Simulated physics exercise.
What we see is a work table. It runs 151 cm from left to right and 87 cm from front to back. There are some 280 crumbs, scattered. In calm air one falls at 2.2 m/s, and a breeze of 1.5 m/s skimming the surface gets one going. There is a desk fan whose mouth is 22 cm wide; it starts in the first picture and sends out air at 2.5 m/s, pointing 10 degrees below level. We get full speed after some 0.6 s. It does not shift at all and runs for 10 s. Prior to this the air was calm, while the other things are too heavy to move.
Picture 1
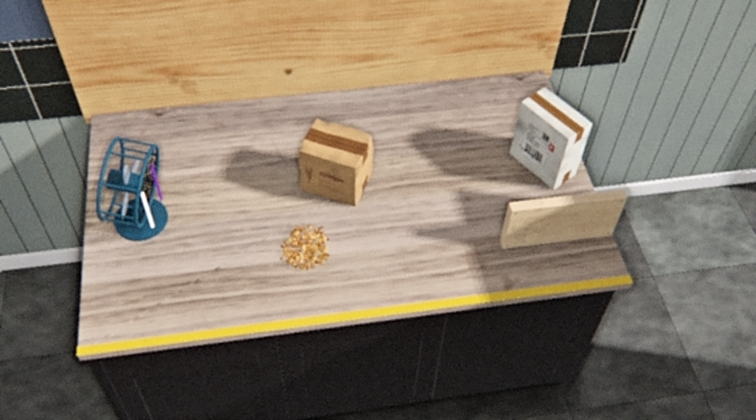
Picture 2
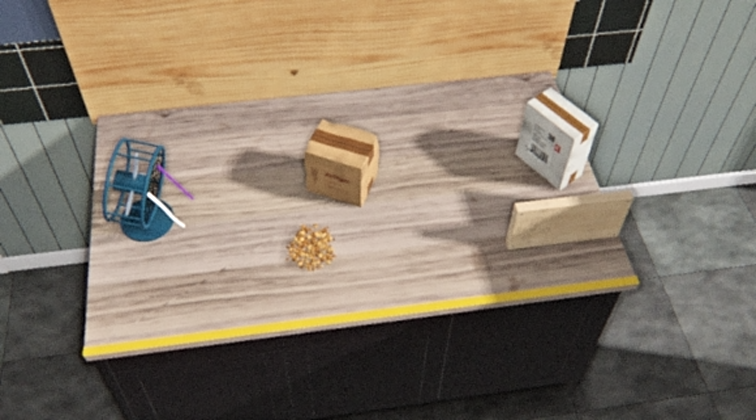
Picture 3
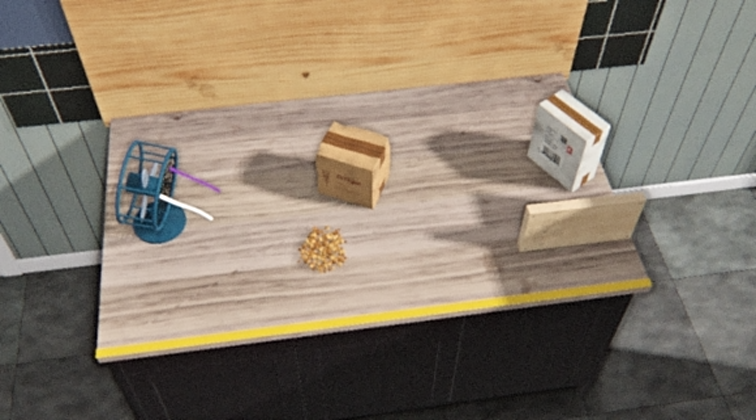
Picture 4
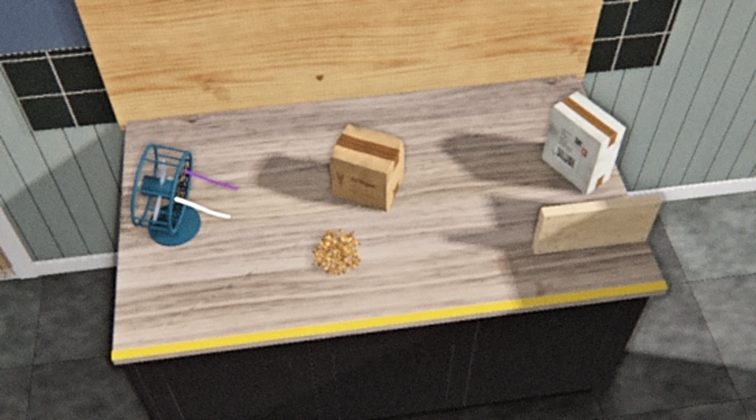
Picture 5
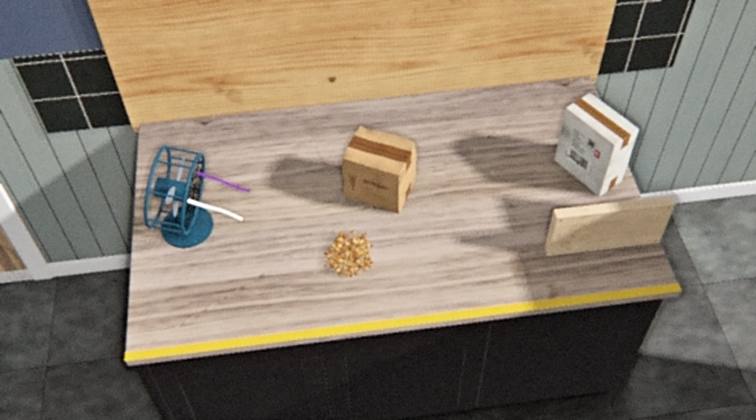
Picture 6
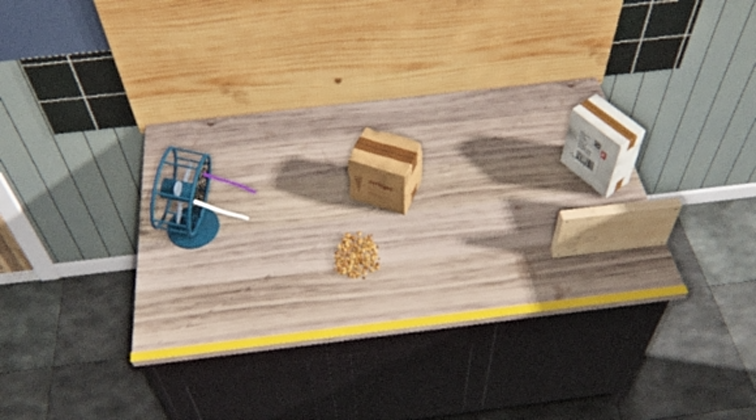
The video shows a desk fan on a work table start up, its purple and white ribbons swinging out to the right toward a pile of crumbs, which barely stirs, while the boxes and board stay still.
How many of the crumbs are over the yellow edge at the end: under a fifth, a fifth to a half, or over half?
Of the crumbs, more than half end over the yellow edge.
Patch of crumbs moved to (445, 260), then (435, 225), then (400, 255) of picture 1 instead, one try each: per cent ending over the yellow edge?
Try by try: About 80 per cent, 0 per cent and 80 per cent.
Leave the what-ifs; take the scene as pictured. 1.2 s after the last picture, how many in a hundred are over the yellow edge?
I'd put it at some 90 %.
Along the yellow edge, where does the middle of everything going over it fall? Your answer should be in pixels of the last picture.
Around (550, 310).
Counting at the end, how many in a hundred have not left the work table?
Result: Some 2 %.
Then, 1.2 s after the last picture, 92 % are over the yellow edge; 89 % have settled or left.
Then, 2.4 s after the last picture, 96 % are over the yellow edge; 98 % have settled or left.
Then, 4.7 s after the last picture, 96 % are over the yellow edge; 98 % have settled or left.
Then, 9.2 s after the last picture, at the end, 96 % are over the yellow edge.
